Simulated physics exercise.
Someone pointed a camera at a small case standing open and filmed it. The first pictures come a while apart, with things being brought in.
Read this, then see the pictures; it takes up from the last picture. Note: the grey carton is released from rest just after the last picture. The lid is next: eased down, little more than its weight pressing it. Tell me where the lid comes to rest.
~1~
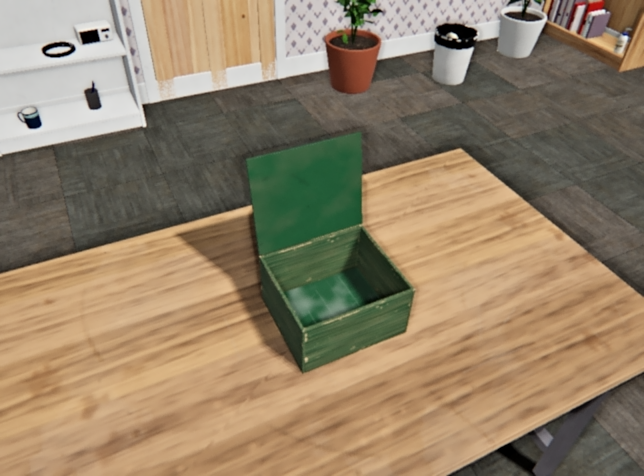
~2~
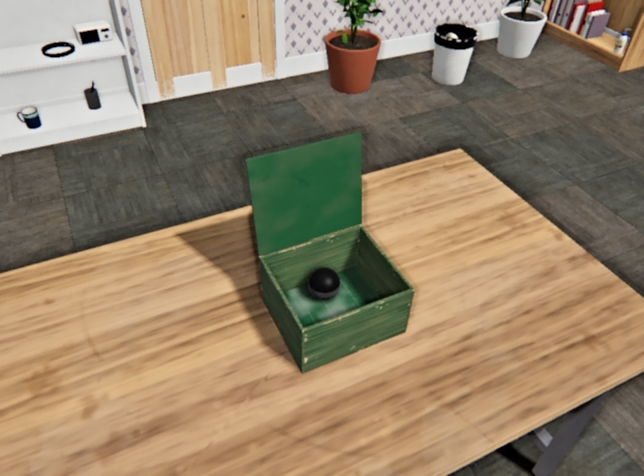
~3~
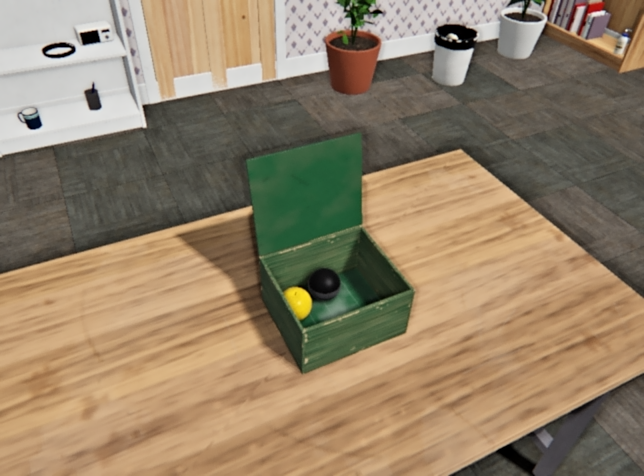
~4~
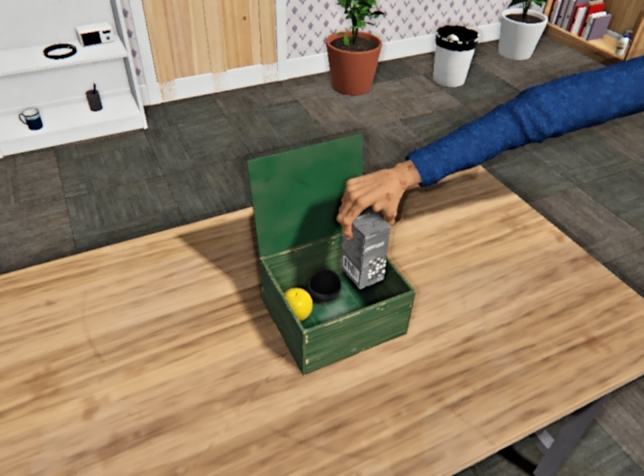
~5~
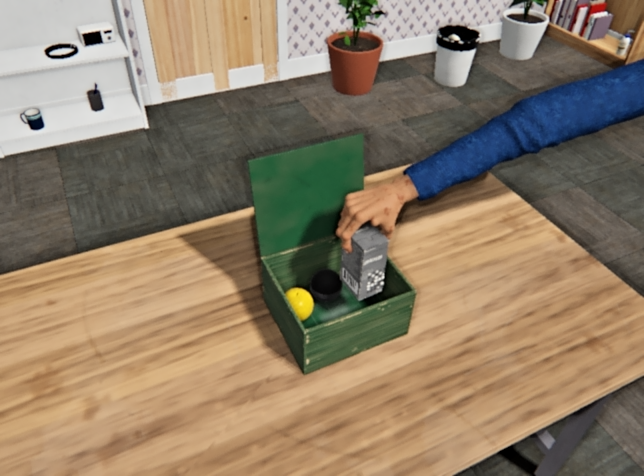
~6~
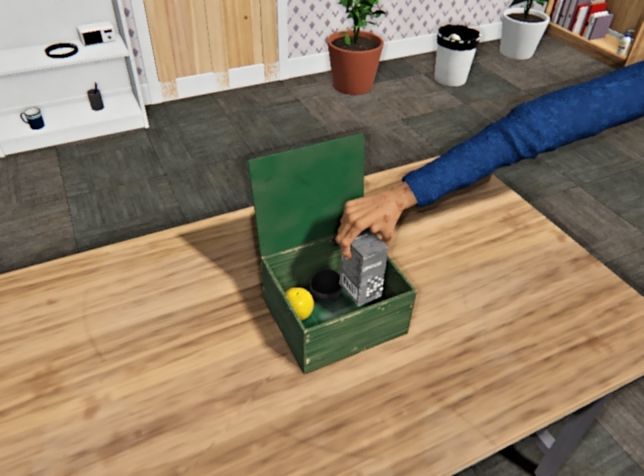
Short of the rim, with a gap left.
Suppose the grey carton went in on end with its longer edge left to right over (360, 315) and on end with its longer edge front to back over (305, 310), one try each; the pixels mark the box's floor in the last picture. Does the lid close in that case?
On the first go the lid remains open a bit, and on the second go it settles shut.
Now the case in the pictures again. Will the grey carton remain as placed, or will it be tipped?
Looking at the last picture, it is left as set.
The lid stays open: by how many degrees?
Around 10 degrees.
Then, 1.20 s past the last view, lid starting down; grey carton displaced about its own width near (360, 292).
Then, 1.80 s past the last view, lid 42° above the rim; grey carton displaced about its own width near (360, 292).
Finally, lid 9° above the rim; moved from the start, grey carton; the other 2 still in place. Final places as the last picture's camera would see them, grey carton near (360, 292).
